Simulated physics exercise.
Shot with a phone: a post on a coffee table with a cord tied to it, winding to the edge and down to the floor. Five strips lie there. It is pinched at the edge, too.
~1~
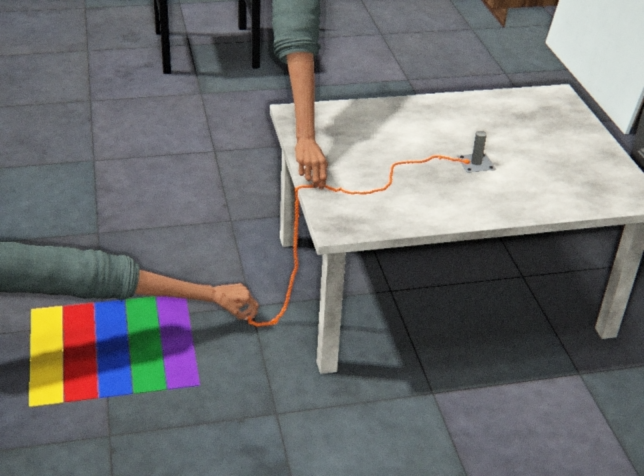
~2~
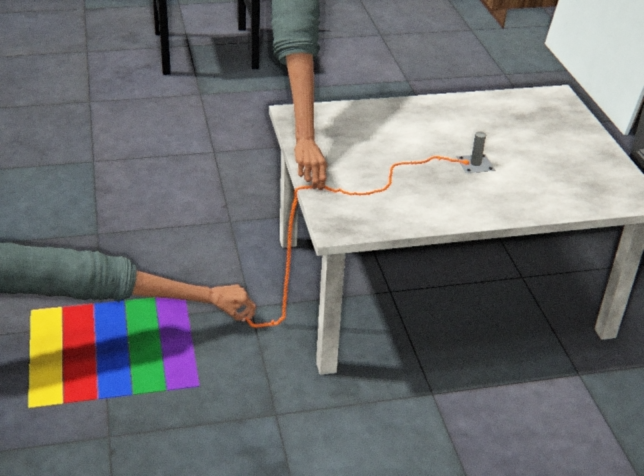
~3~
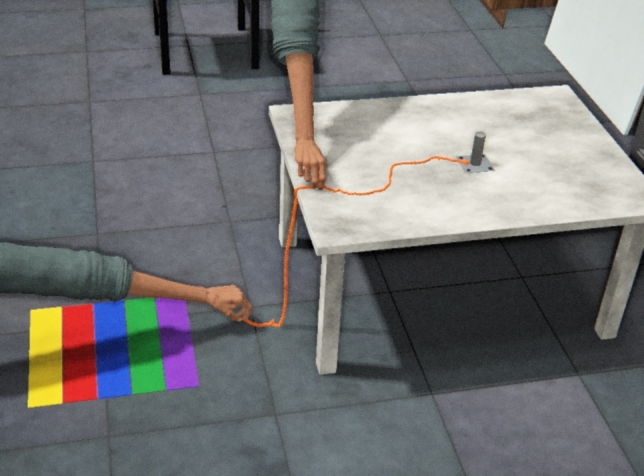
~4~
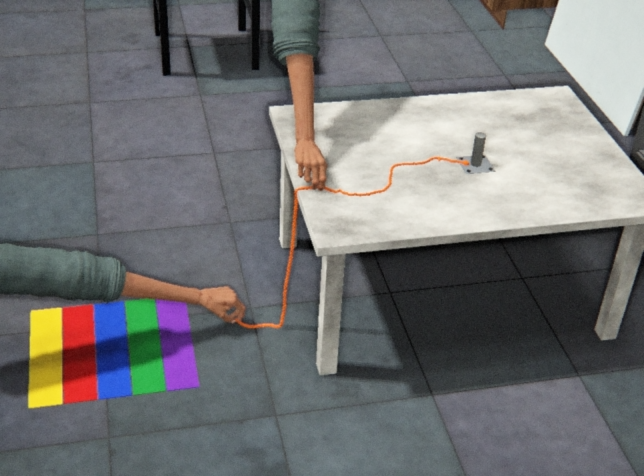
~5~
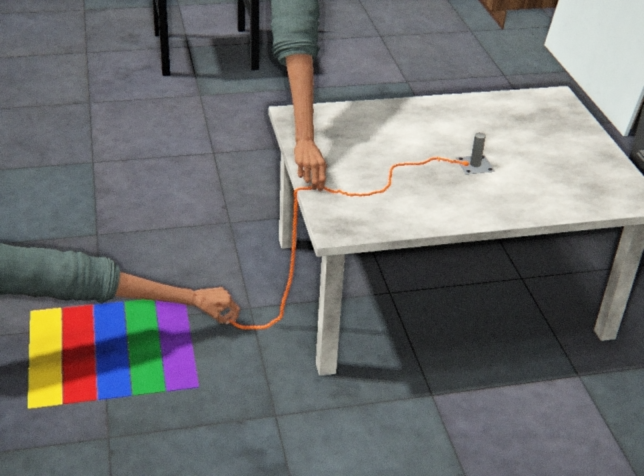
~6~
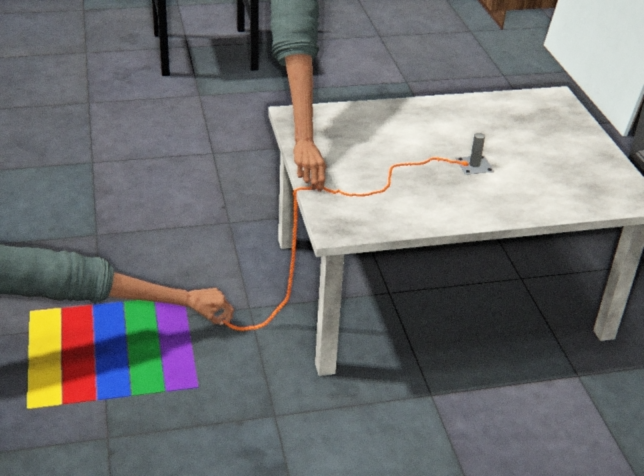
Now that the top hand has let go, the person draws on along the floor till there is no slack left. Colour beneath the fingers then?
Red.
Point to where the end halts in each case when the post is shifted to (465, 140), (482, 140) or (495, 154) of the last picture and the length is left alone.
In that order: (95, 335), (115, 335) and (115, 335).
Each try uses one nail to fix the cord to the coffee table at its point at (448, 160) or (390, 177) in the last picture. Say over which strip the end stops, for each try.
First try red, second try blue.
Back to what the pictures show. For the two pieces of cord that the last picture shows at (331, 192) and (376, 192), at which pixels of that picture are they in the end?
First one: (285, 199); second one: (330, 184).
Soon after, end near (129, 332); over green.
Then, end near (95, 335); over blue.
At full stretch, end near (76, 338); over red. The red one.
